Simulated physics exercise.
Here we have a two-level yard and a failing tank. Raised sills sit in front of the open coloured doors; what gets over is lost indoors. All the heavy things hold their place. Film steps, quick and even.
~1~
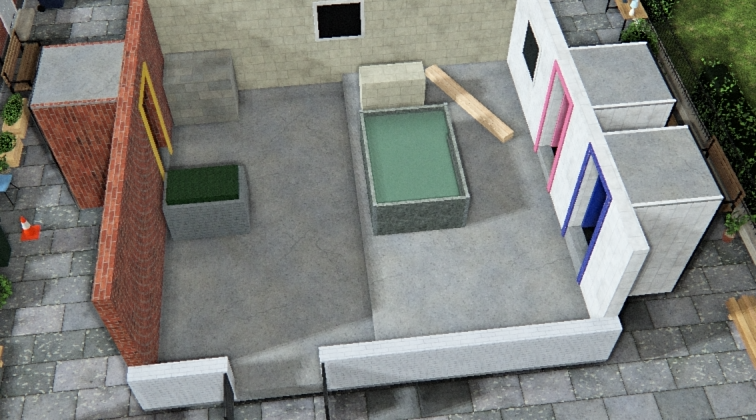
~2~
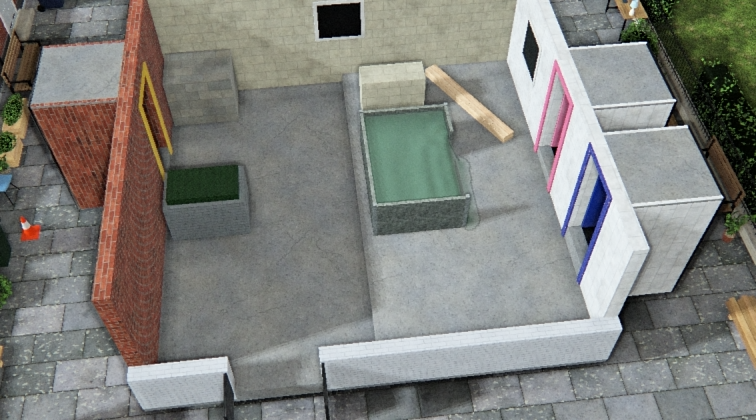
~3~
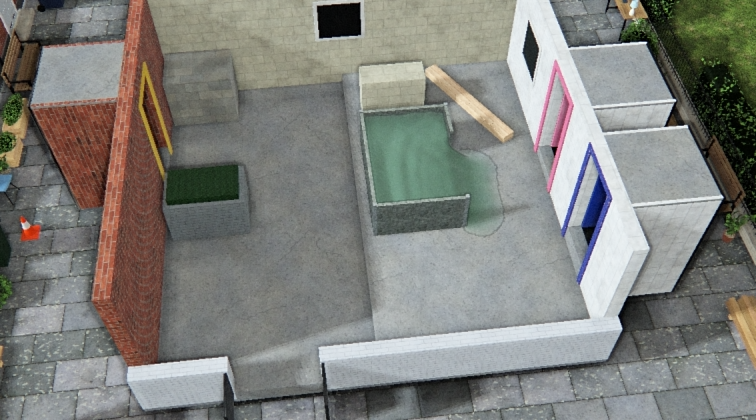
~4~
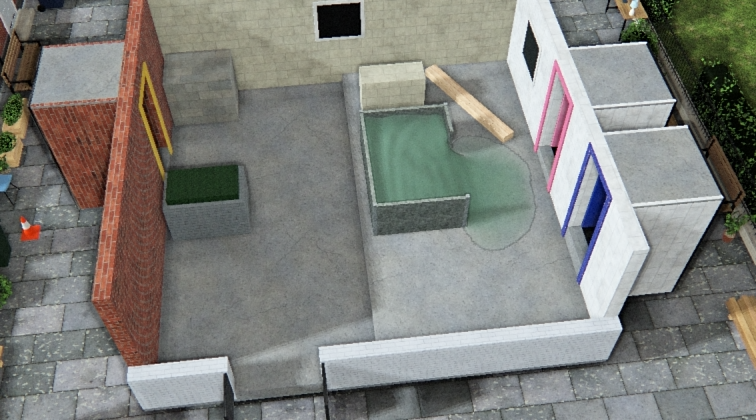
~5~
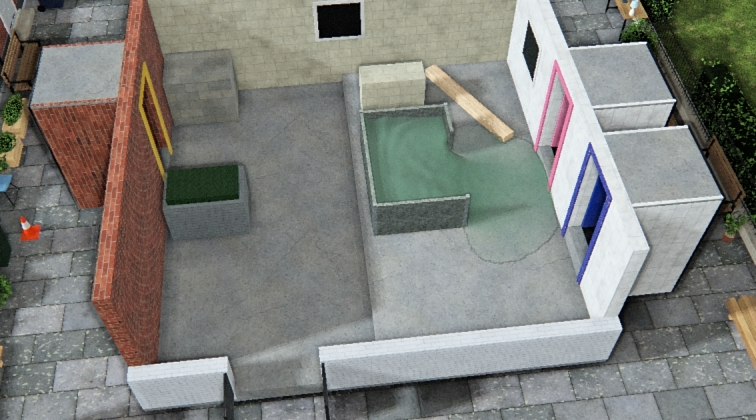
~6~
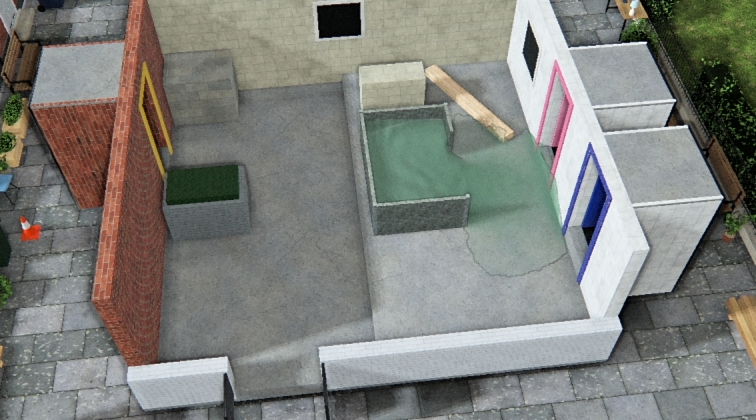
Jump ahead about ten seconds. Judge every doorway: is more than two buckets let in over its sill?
Most likely the yellow door will not exceed two buckets, most likely the blue door will not exceed two buckets, most likely the pink door will exceed two buckets.
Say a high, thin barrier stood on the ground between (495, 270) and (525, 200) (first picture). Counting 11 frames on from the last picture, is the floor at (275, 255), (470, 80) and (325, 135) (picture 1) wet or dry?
Lab note - point 1: Parched; point 2: Inundated; point 3: Parched.
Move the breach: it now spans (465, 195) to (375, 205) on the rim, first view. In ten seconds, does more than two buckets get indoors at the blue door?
Then: The blue door falls short.
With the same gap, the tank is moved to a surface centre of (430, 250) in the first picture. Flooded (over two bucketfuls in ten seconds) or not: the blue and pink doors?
As it turns out, the blue door ends up past the line and the pink door ends up short of the line.
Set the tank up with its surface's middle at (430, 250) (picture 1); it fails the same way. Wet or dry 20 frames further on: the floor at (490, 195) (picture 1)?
Answer: Submerged.
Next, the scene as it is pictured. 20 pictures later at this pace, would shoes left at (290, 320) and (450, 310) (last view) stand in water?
In order: Swamped and swamped.
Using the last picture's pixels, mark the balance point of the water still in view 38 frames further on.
Around pixel (415, 210) of the last picture.
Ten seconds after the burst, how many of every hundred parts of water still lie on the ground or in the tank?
Estimate: Close to 88 %.
A moment on, water covers 15 % of the floor; the yellow door not reached, the blue door wet at the sill, nothing in, the pink door far over two buckets in.
Next, water covers 25 % of the floor; the yellow door not reached, the blue door wet at the sill, nothing in, the pink door far over two buckets in.
Then, water covers 45 % of the floor; the yellow door not reached, the blue door wet at the sill, nothing in, the pink door far over two buckets in.
Later, water covers 80 % of the floor; the yellow door not reached, the blue door wet at the sill, nothing in, the pink door far over two buckets in.
In the end, water covers 95 % of the floor; the yellow door wet at the sill, nothing in, the blue door wet at the sill, nothing in, the pink door far over two buckets in.
